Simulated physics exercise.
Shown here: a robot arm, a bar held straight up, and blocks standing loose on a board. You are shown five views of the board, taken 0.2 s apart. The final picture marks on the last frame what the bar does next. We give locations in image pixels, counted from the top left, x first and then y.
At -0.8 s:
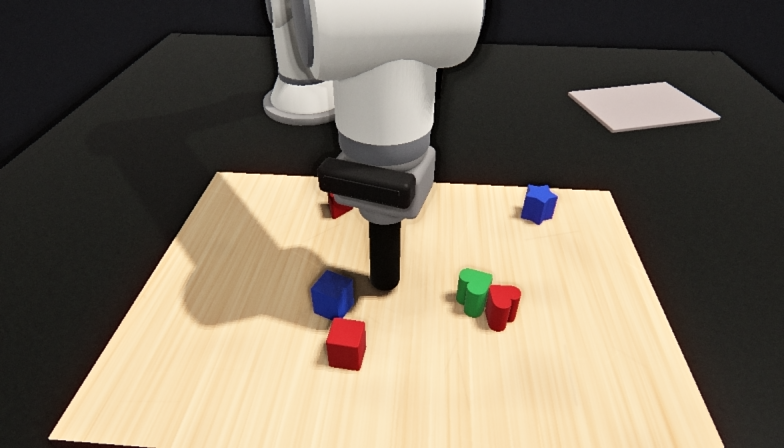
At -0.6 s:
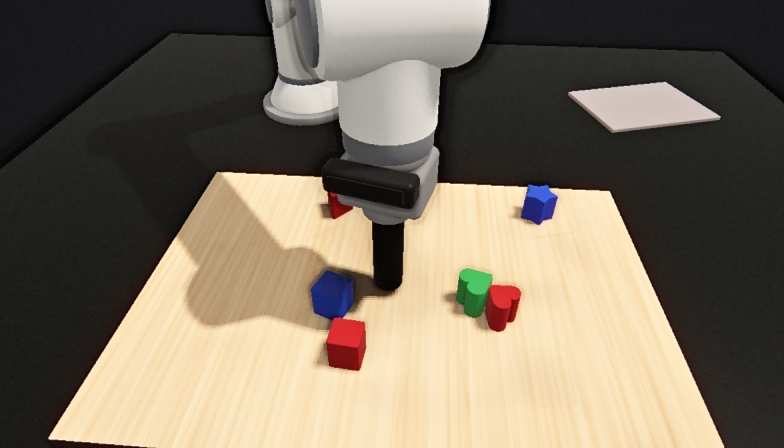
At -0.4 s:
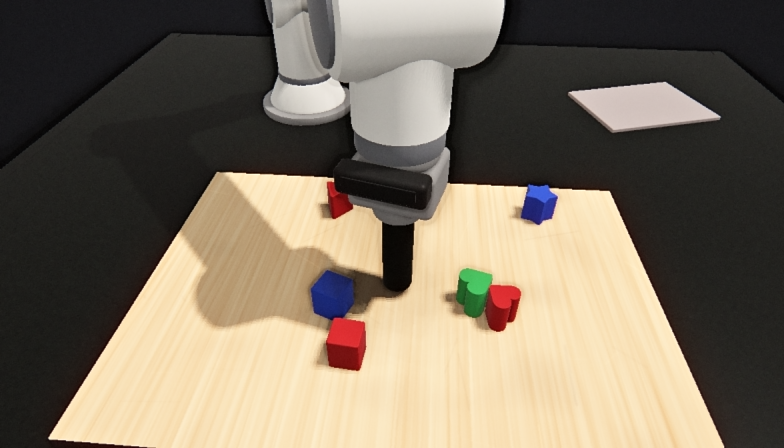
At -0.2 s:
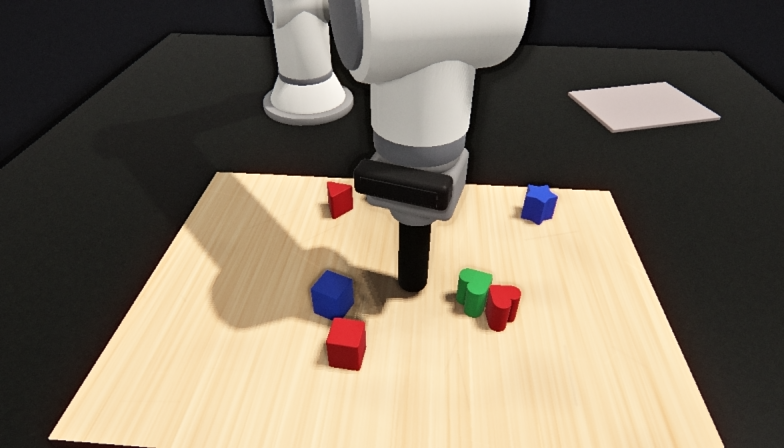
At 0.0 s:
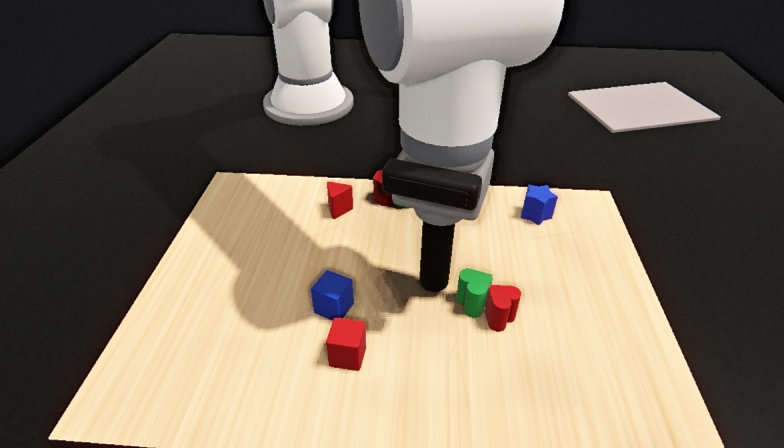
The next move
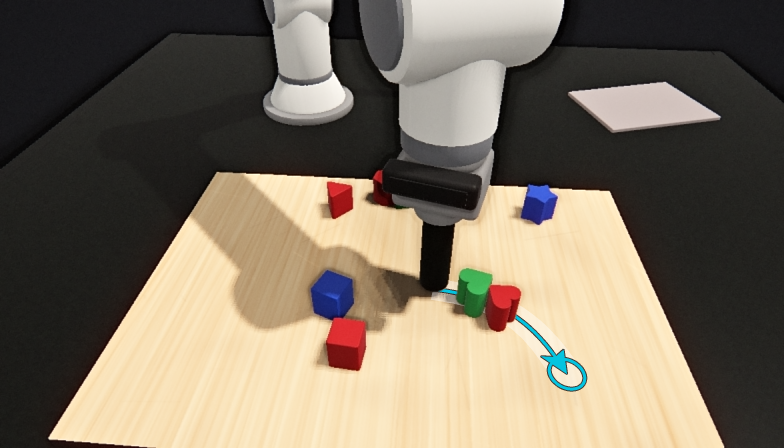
On a light wooden board set on a dark surface, a robot arm holding a black bar upright moves a short way right, nearing the green heart block, while the red and blue blocks around it stay still.
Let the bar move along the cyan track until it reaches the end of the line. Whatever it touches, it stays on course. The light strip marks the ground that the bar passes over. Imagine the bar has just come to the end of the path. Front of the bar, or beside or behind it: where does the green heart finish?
Looking at the end of the path, the green heart is still being driven ahead.
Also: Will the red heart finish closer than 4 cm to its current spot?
Answer: No.
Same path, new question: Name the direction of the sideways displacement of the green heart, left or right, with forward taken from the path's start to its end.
Displaced right.
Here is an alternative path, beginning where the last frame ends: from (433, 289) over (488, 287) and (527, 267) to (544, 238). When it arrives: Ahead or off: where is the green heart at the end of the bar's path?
It lies beside or behind the bar.
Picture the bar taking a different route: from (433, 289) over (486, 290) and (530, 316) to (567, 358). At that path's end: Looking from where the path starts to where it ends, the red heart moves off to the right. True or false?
The statement is true.
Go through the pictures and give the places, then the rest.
The first picture shows tip of the bar at (385, 282), middles of tops, green heart at (476, 280), red heart at (504, 294).
The second picture shows bar at (388, 282), nothing pushed.
The third picture shows bar at (397, 283), nothing pushed.
The fourth picture shows bar at (412, 283), nothing pushed.
The fifth picture shows bar at (434, 283), green heart at (476, 280), red heart at (504, 294).
The line goes from (433, 289) over (485, 301) and (531, 329) to (567, 374).
The first path, step by step. One third of the way, bar at (486, 295); green heart at (518, 294), turned 20° clockwise; red heart at (536, 315), turned 50° clockwise.
Two thirds of the way, bar at (534, 324); green heart at (563, 330), turned 55° clockwise; red heart at (567, 355), turned 85° clockwise.
At the end, bar at (569, 368); green heart at (604, 372), turned 75° clockwise; red heart at (577, 388), turned 140° clockwise.
